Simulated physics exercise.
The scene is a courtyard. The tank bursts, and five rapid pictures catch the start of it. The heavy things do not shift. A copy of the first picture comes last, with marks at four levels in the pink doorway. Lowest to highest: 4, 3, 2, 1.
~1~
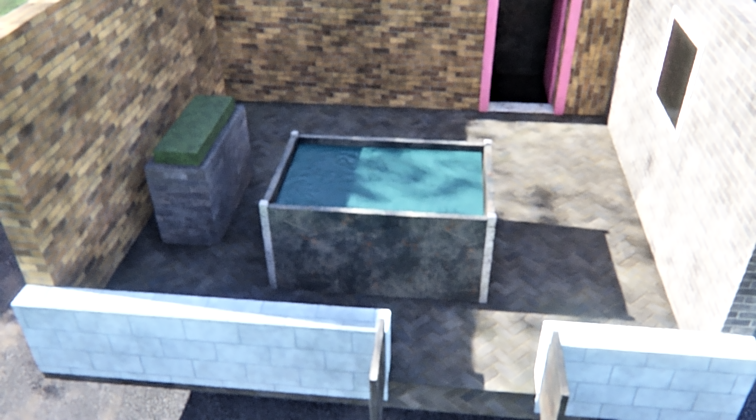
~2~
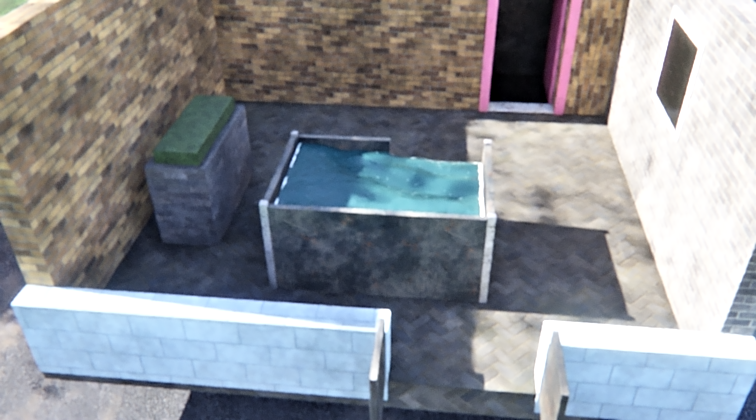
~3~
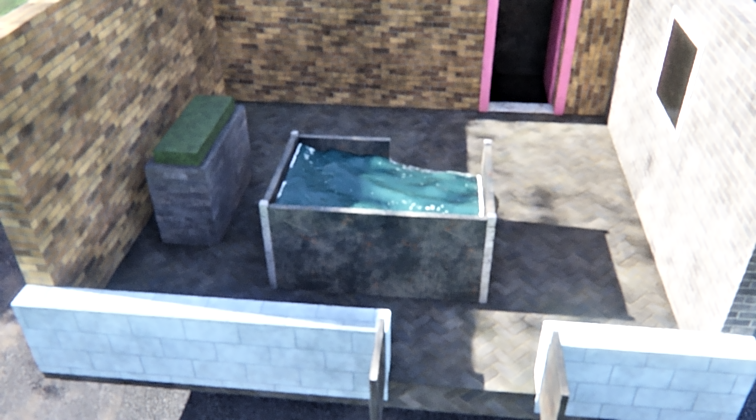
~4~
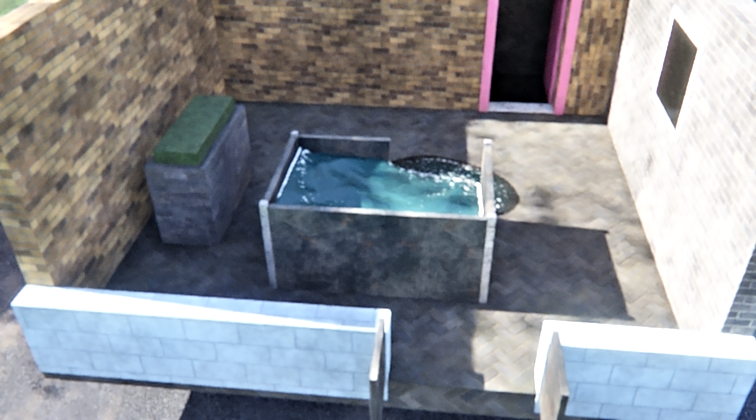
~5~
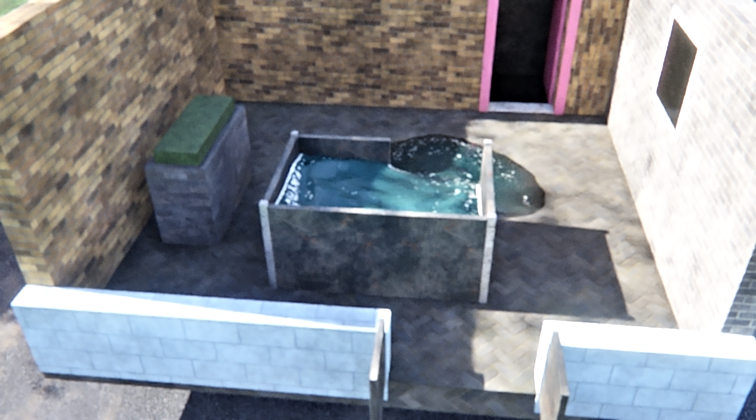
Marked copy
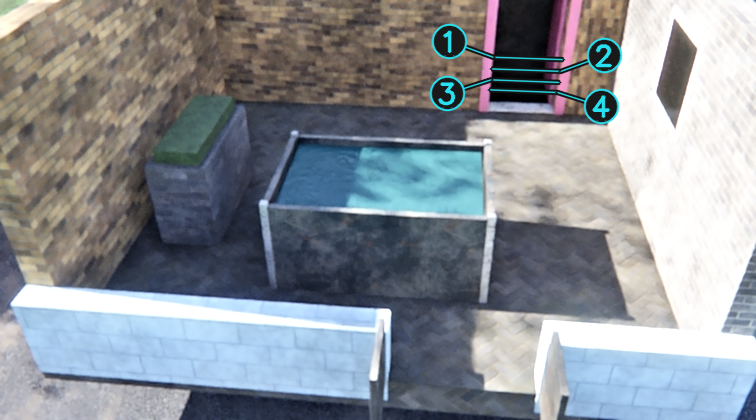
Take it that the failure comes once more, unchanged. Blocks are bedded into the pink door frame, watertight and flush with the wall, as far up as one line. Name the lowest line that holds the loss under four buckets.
4.
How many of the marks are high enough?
All of the four.
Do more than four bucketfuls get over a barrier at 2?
No, not at all.
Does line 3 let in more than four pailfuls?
No, not at all.
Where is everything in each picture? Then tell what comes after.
Water in the tank at rest, its middle at (384, 180); foot of the pink doorway at (520, 112); open gate at (467, 311).
Water covers 1 % of the ground, its front hidden from here.
Water covers 4 % of the ground, its front hidden from here.
Water covers 8 % of the ground, its front hidden from here.
Water covers 14 % of the ground and shows as far out as (430, 137).
On the marked copy, 1 at (527, 58); 2 at (526, 70); 3 at (524, 81); 4 at (523, 91); from the bottom up 4, 3, 2, 1.
With 1, nothing gets over.
With 2, nothing gets over.
With 3, nothing gets over.
With 4, a splash gets over, under a bucket.
